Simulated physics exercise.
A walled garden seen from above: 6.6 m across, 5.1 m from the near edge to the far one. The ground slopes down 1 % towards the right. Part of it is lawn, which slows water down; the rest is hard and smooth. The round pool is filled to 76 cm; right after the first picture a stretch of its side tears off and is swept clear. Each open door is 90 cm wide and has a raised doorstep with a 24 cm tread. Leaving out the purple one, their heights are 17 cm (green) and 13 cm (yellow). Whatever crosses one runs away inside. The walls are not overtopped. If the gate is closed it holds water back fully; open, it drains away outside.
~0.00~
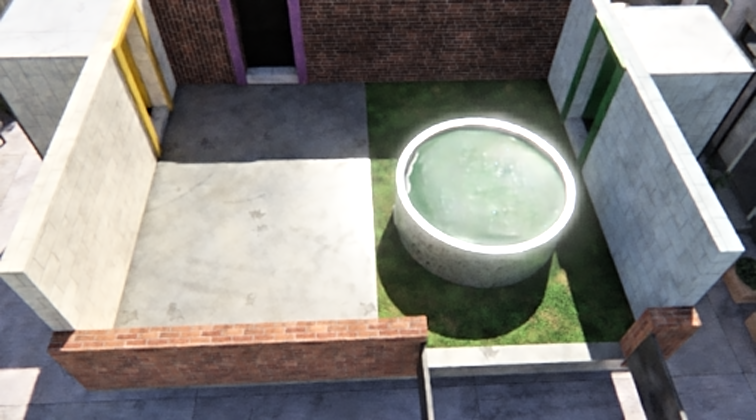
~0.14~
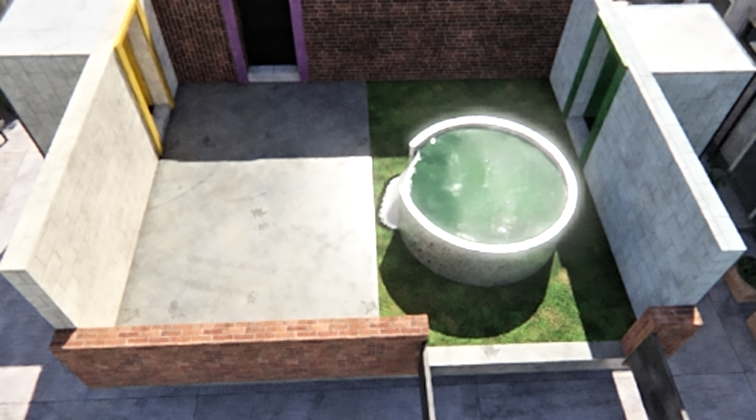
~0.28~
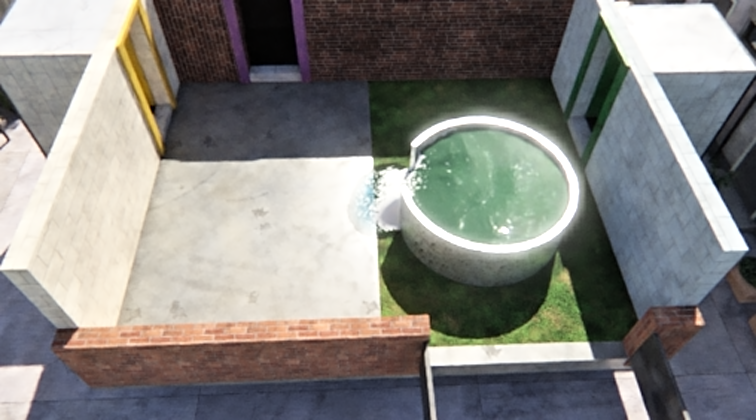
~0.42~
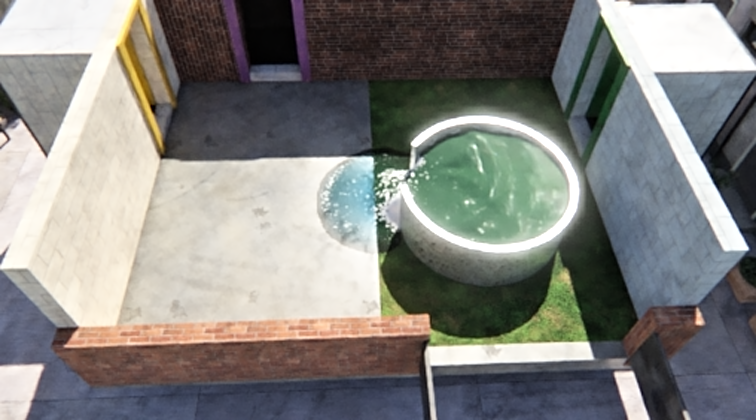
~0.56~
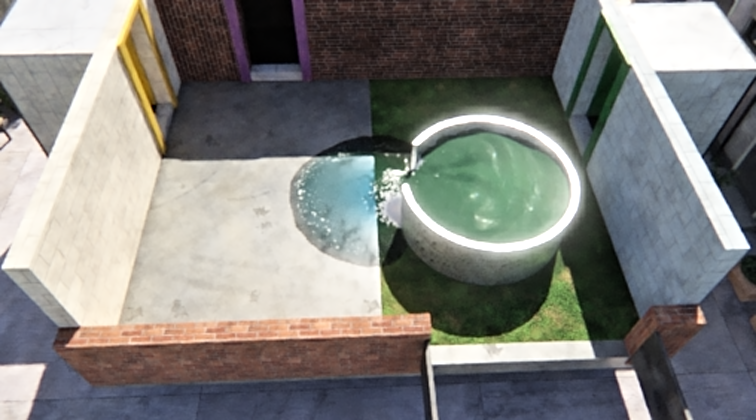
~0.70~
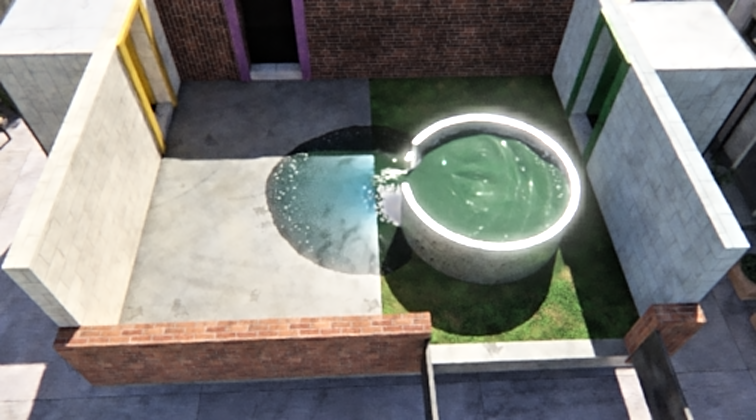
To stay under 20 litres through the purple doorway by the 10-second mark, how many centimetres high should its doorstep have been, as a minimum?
At least 12.5 cm or so.
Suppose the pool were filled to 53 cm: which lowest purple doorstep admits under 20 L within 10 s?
Then roughly 7.5 cm.
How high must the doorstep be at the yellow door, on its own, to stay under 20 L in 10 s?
About 17 cm at yellow.
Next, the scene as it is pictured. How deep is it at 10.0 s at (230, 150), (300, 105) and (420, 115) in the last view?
In that order: 6, 8 and 7 cm.
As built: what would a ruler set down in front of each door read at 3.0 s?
In cm: Purple 12, green 0, yellow 22.
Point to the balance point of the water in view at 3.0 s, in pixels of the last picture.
Near (361, 193).
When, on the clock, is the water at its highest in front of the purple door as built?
At about 1.8 s.
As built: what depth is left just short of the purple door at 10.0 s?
Some 7.0 cm.
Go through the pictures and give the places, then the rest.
Still water, 76 cm deep, in the round pool at (484, 184); the purple door at (265, 34) is dry, in the first picture.
Water pours out at (403, 192) and has run 0.3 m, to (379, 216); about 9 cm deep outside, 76 cm at the back, in the second picture.
Water pours out at (405, 193) and has run 0.7 m, to (355, 200); about 10 cm deep outside, 76 cm at the back, in the third picture.
Water pours out at (405, 193) and has run 1.2 m, to (323, 191); about 8 cm deep outside, 76 cm at the back, in the fourth picture.
Water pours out at (406, 192) and has run 1.7 m, to (296, 182); about 7 cm deep outside, 76 cm at the back, in the fifth picture.
The front is at (272, 182), 2.0 m from the gap at (406, 191); 4.5 m2 of floor is wet, 72 cm left at the back; 1.7 m in a straight line remain to the purple door at (269, 31), in the sixth picture.
After 1.4 s water covers 40 % of the floor, deepest (36 cm) near (397, 197); it has not reached the purple door.
After 3.0 s water covers 60 % of the floor, deepest (28 cm) near (181, 83); 12 cm at the purple door, 0 litres in over its 17 cm doorstep.
After 10.0 s water covers 100 % of the floor, deepest (11 cm) near (527, 77); 7 cm at the purple door, 1 litre in over its 17 cm doorstep.
At the purple door as built, the water arrived by 1.6 s and peaked near 19 cm at 1.8 s.
With a doorstep of 11 cm, 34 litres would have come in within the 10 s; with 15 cm, 5 litres. So under 20 litres takes about 12.5 cm.
